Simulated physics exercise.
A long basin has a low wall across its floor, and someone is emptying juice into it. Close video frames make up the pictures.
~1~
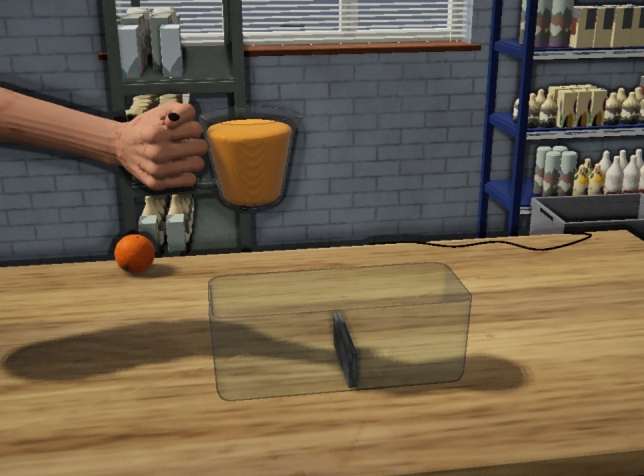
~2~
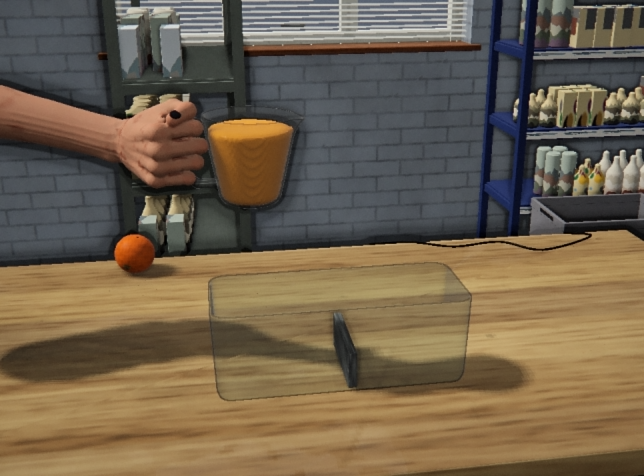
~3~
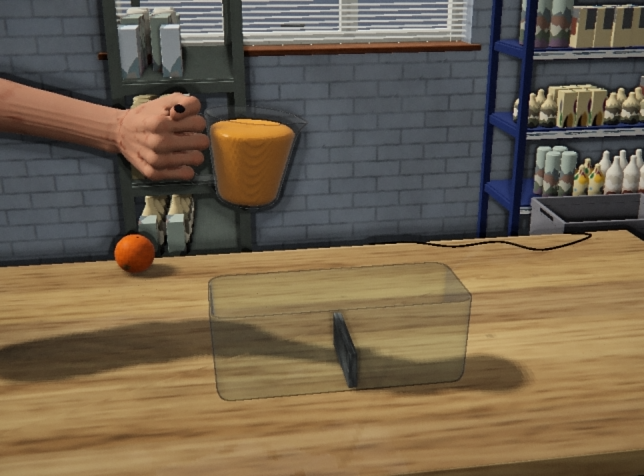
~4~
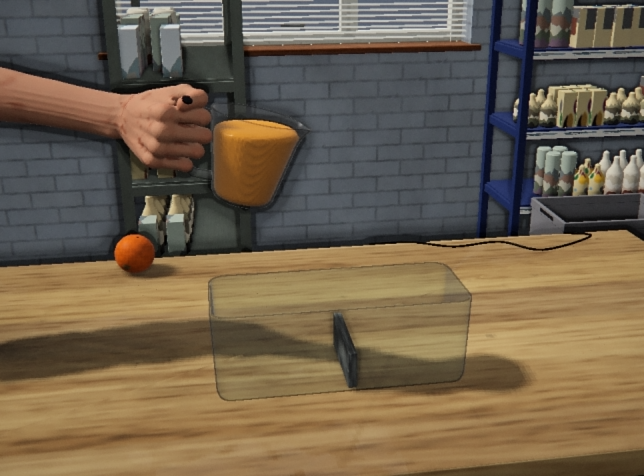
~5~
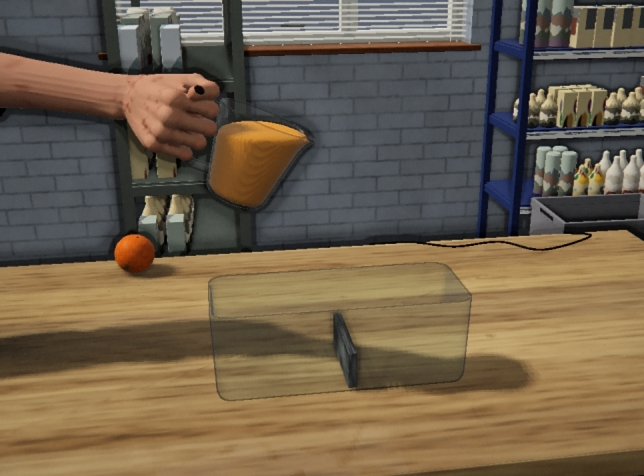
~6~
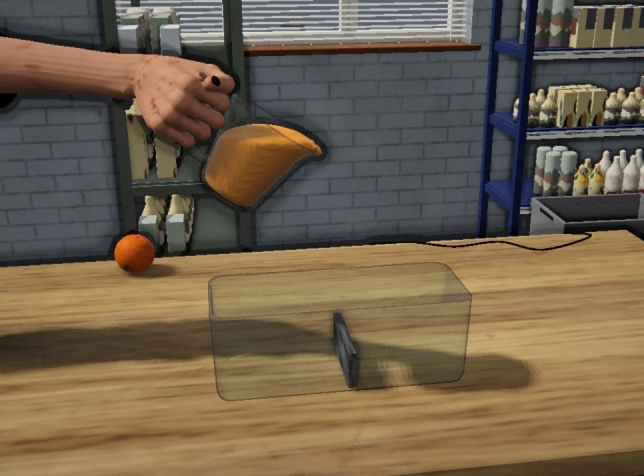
On a wooden table stood a clear basin with a low wall inside, an orange ball behind it, while above, a hand gradually tilted a cup of orange juice rightward until juice reached its lip.
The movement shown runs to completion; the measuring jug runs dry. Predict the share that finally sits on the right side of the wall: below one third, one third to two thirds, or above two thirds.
Right-side share: One third to two thirds.
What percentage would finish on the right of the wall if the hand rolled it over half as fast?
Near 80 in a hundred.
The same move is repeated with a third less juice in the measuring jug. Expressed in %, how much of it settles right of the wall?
40 %.
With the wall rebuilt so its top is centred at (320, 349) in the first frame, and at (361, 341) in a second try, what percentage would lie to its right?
Case 1: 85 %; case 2: 30 %.
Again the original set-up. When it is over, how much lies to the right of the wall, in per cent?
Around 55 percent.
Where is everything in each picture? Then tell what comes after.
In the first frame, tilt 0°; pouring edge (304, 115); surface from (206, 129) to (292, 126); the long basin's rim runs from (210, 298) to (459, 281); the wall's top is at (345, 333).
In the second frame, tilt 2°; pouring edge (305, 116); surface from (207, 128) to (293, 126).
In the third frame, tilt 6°; pouring edge (308, 121); surface from (209, 126) to (295, 128).
In the fourth frame, tilt 14°; pouring edge (312, 129); surface from (214, 126) to (299, 131).
In the fifth frame, tilt 24°; pouring edge (316, 140); surface from (217, 132) to (308, 135).
In the sixth frame, tilt 35°; pouring edge (318, 153); surface from (217, 138) to (312, 143); 2 per cent is over the edge.
A moment on, the measuring jug is tipped right over and 36 per cent is still to pour, 0 is left of the wall and 24 right of it.
Next, the measuring jug is tipped right over and 2 per cent is still to pour, 30 is left of the wall and 57 right of it.
Then the measuring jug is tipped right over and 0 per cent is still to pour, 41 is left of the wall and 56 right of it.
Later the measuring jug is tipped right over and 0 per cent is still to pour, 41 is left of the wall and 57 right of it.
In the end 41 per cent lies left of the wall, 57 right of it and 2 outside.
